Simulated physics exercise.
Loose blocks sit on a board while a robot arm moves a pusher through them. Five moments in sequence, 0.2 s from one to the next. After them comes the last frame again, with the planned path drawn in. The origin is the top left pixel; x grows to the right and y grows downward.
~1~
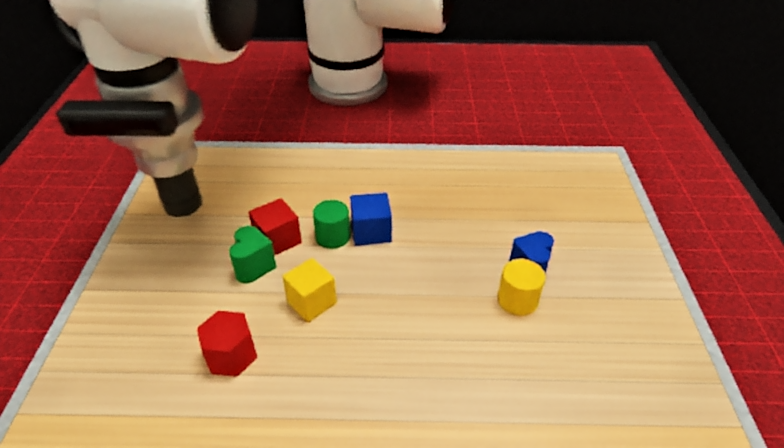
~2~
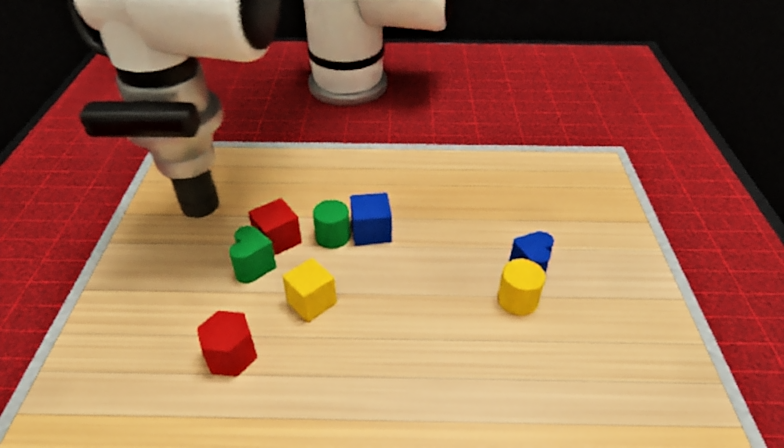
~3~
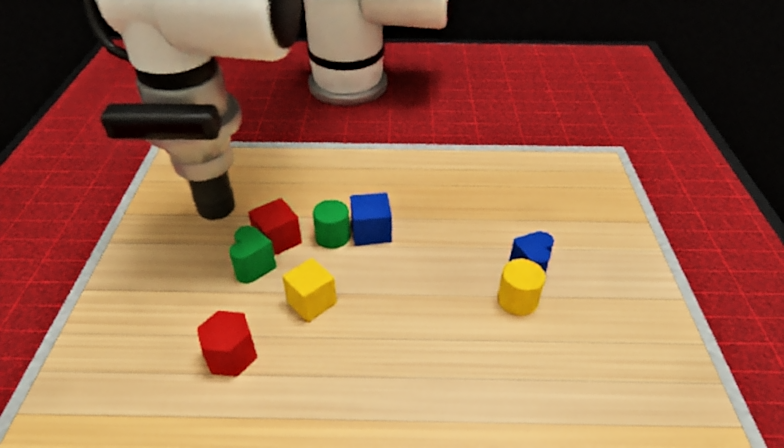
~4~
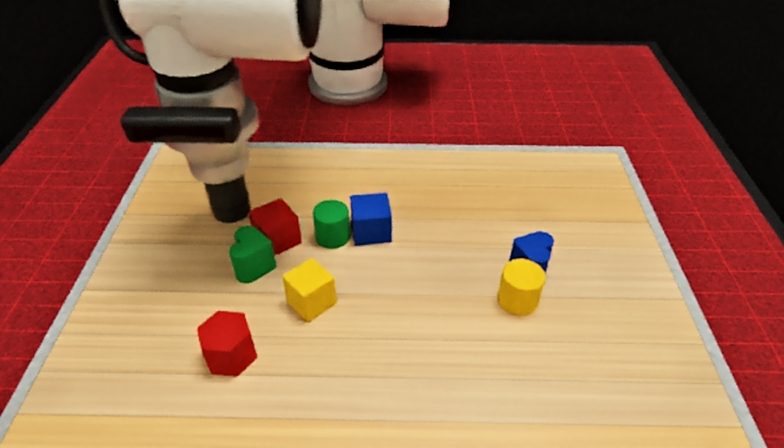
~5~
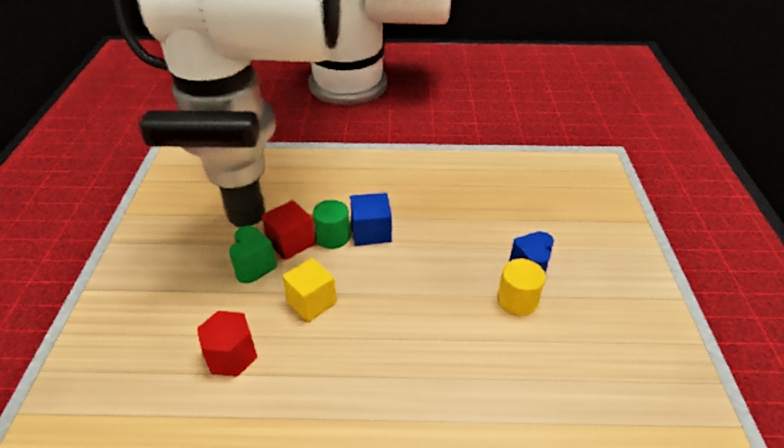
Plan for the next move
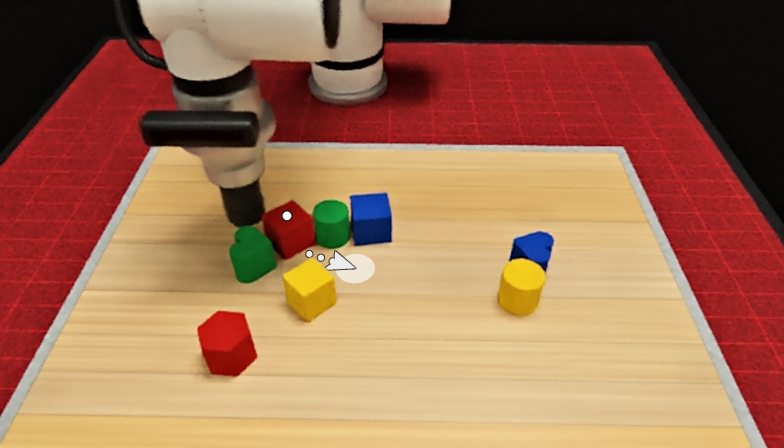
In the video, a robot arm moves its dark pusher rightward across the upper left of a wooden board scattered with colored blocks, then nudges a red block slightly right toward a green cylinder while the other blocks stay still.
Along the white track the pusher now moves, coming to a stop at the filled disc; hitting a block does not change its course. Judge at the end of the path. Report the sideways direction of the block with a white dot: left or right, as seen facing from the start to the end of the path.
It gets pushed right.
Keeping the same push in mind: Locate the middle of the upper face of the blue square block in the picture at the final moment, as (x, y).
Answer: (393, 200).
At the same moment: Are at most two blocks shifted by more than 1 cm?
In short: No.
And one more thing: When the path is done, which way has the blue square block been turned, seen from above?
It rotates counterclockwise.
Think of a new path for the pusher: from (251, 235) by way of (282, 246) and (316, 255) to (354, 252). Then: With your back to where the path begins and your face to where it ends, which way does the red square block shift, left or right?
It's going to go right.
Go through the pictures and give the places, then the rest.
The first frame shows tip of the pusher (184, 206), middles of tops, green heart-shaped block (248, 241), red square block (273, 214), green cylinder (331, 210), blue square block (371, 205).
The second frame shows pusher (201, 207), nothing pushed.
The third frame shows pusher (217, 209), nothing pushed.
The fourth frame shows pusher (232, 212), nothing pushed.
The fifth frame shows pusher (247, 215), green heart-shaped block (248, 241), red square block (287, 216), green cylinder (331, 210), blue square block (371, 205).
The line goes straight from (251, 235) to (355, 268); the dot is on the red square block.
What follows on the original path. One third of the way, pusher (281, 226); green heart-shaped block (257, 248), turned 45° clockwise; red square block (320, 234), turned 20° clockwise; green cylinder (355, 221); blue square block (384, 202), turned 20° anticlockwise.
Two thirds of the way, pusher (317, 238); green heart-shaped block (259, 249), turned 50° clockwise; red square block (352, 251), turned 40° clockwise; green cylinder (388, 230); blue square block (393, 200), turned 45° anticlockwise.
At the end, pusher (354, 249); green heart-shaped block (259, 249), turned 50° clockwise; red square block (382, 264), turned 80° clockwise; green cylinder (392, 231); blue square block (393, 200), turned 45° anticlockwise.
